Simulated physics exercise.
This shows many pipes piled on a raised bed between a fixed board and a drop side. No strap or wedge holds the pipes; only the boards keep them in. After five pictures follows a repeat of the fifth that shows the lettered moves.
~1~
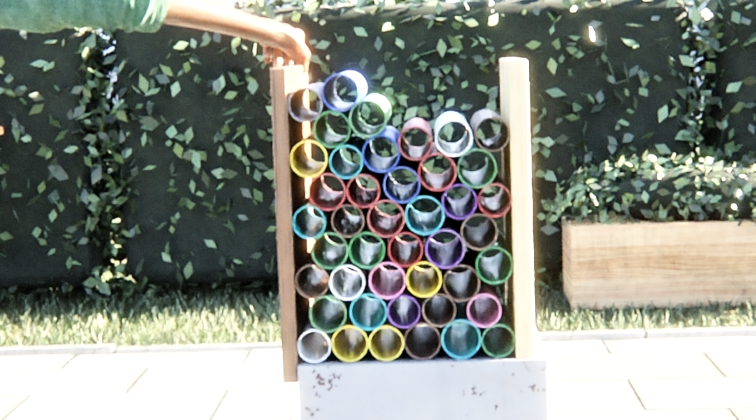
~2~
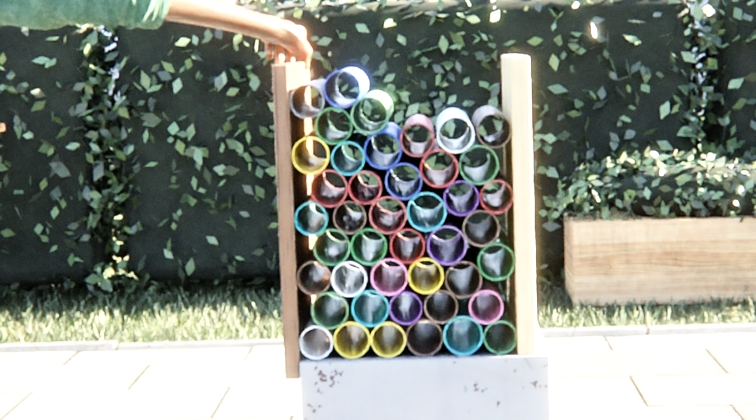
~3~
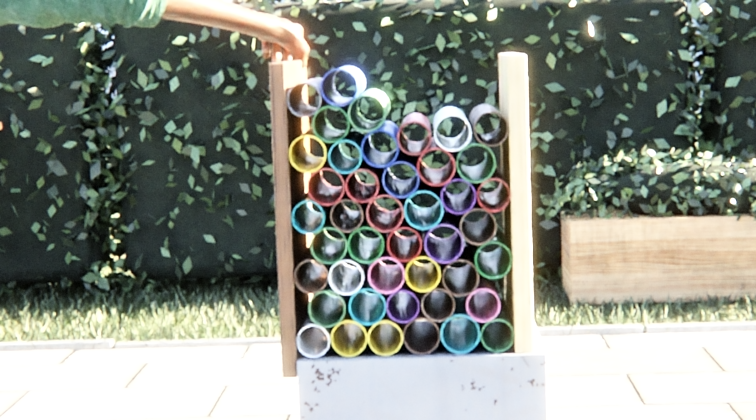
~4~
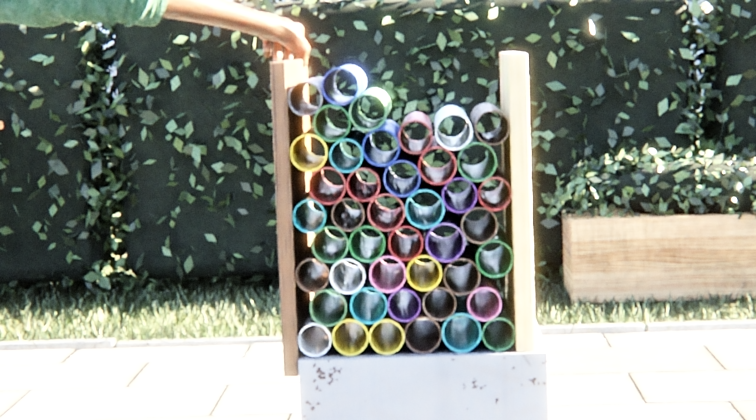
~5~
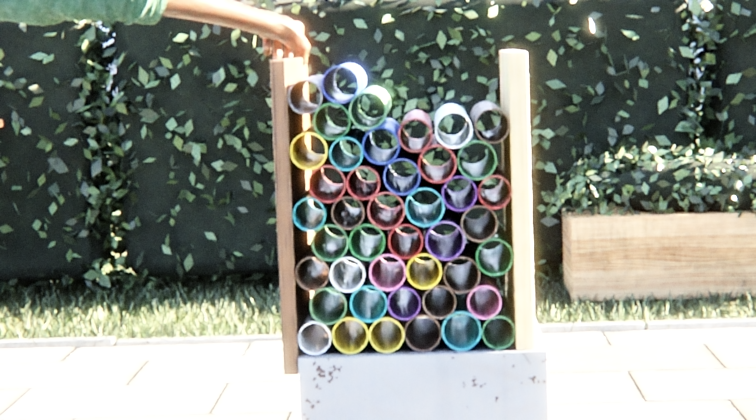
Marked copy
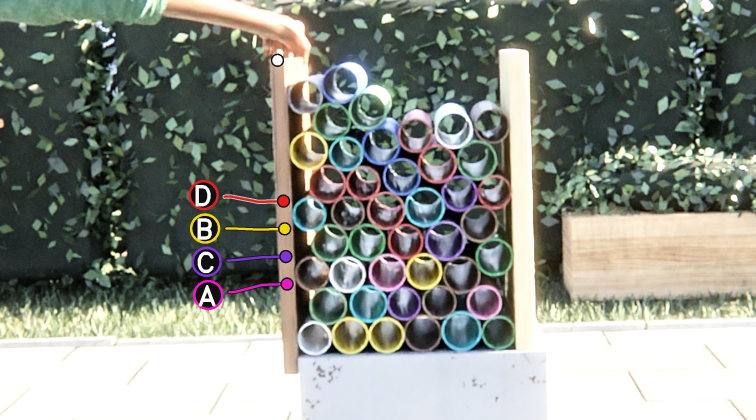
A hand rests on the left board beside stacked colourful pipes, and almost nothing moves.
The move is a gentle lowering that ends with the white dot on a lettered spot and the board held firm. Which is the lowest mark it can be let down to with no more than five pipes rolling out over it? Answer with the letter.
Slide it to B.
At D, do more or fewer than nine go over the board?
It loses fewer than nine.
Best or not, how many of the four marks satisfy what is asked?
Two of the four.
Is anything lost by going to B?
At B: Yes.
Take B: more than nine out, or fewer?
It loses fewer than nine.
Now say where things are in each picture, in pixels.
In the first frame, a green pipe (498, 341); a brown pipe (312, 282); a brown pipe (461, 283).
In the second frame, a brown pipe (463, 280); a purple pipe (447, 246).
In the third frame, a red pipe (326, 187); a yellow pipe (308, 154).
In the fourth frame, a green pipe (477, 162); a white pipe (453, 131).
In the fifth frame, side board (296, 205); a white pipe (315, 339); a green pipe (498, 332).
On the copy, A at (287, 284); B at (285, 229); C at (286, 256); D at (284, 201); the white dot at (278, 60).
On B. First, top of the board (289, 133).
Then, top of the board (292, 212).
Finally, top of the board (293, 228), three out over the board.
By contrast, A more than five out over the board; C more than five out over the board; D three out over the board.
